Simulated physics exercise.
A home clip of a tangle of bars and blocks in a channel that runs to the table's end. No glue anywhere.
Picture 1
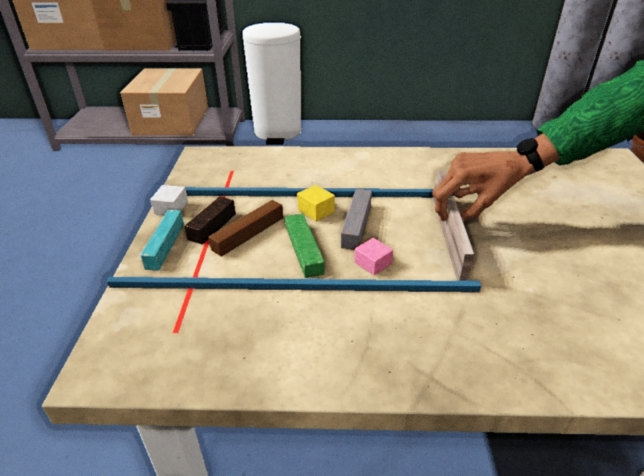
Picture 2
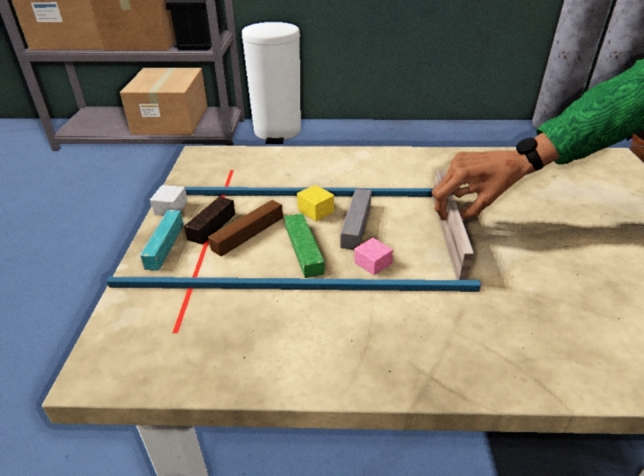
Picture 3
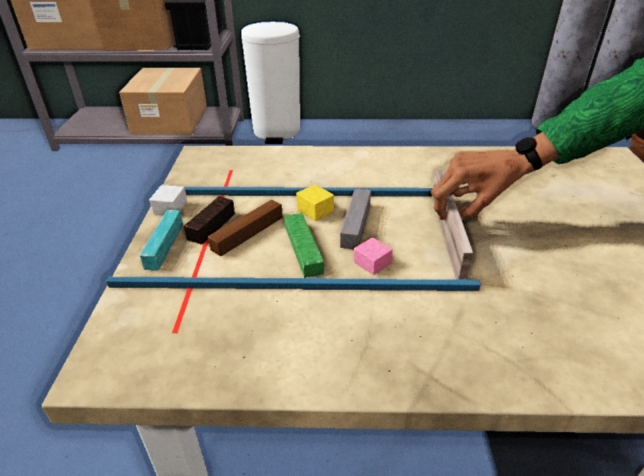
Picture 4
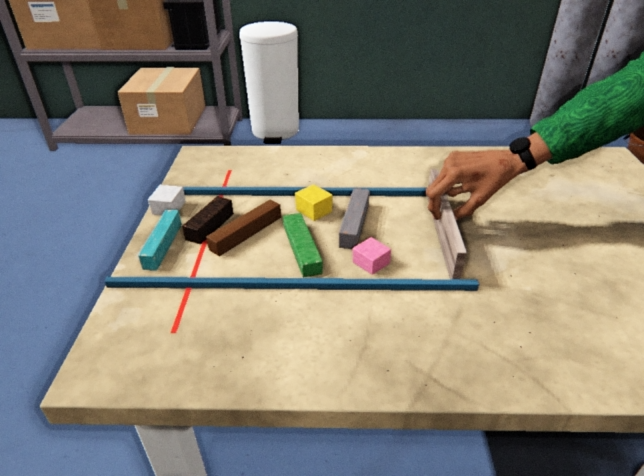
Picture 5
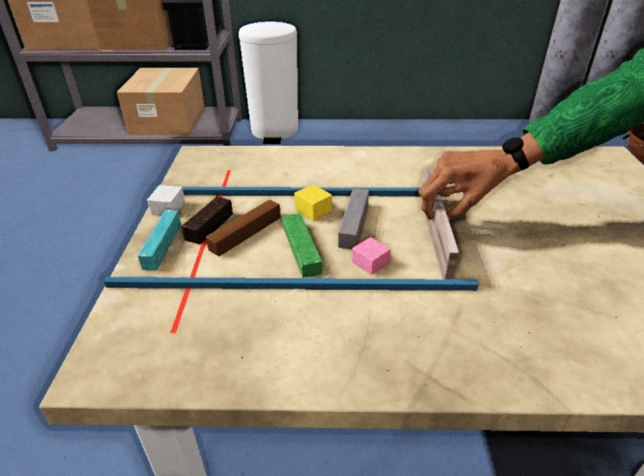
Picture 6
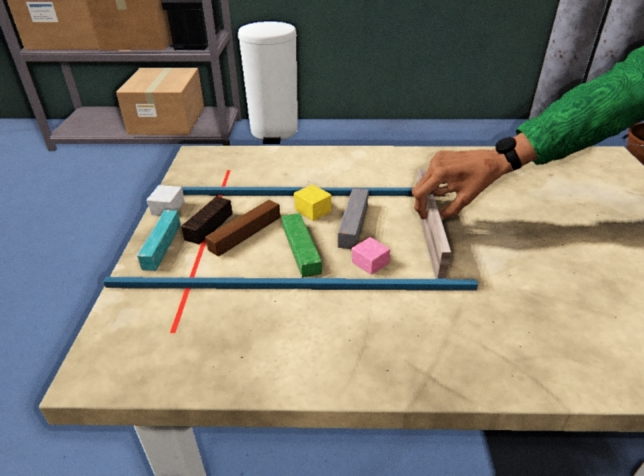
Pale board held by a hand in a green sleeve sliding slightly left between blue rails, the coloured blocks and bars staying still.
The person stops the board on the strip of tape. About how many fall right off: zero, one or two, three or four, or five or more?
The number that fall off is one or two.
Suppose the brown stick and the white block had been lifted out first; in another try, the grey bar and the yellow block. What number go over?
Fallen: 0, and 0 in the other try.
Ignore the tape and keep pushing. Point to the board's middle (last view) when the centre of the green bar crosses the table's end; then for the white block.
At (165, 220) for the green bar; at (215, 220) for the white block.
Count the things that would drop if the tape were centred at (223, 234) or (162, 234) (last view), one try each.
Down on the floor: 0 and 6.
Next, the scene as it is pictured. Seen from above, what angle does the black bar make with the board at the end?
Some 5 degrees.
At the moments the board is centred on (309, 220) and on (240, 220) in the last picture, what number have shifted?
5 and 8.
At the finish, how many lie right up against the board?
2 of them.
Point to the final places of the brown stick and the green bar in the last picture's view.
First (159, 228), then (167, 243).
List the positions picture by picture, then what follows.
In the first frame, white block (170, 201); turquoise bar (164, 239); black bar (211, 220); board (451, 222); tape (210, 235).
In the second frame, turquoise bar (163, 239); brown stick (248, 227).
In the third frame, black bar (211, 219); grey bar (356, 218).
In the fourth frame, white block (167, 200); board (444, 221).
In the fifth frame, turquoise bar (161, 239); green bar (301, 243).
In the sixth frame, white block (166, 201); turquoise bar (160, 239); black bar (208, 219); board (430, 220); tape (207, 234).
A little later, none off yet; white block at rest near (166, 201); turquoise bar at rest near (160, 239); black bar at rest near (208, 219).
Next, none off yet; white block at rest near (166, 201); turquoise bar at rest near (160, 239); black bar moving near (201, 219).
When it is over, the number that fall off is one or two; down, turquoise bar and white block.
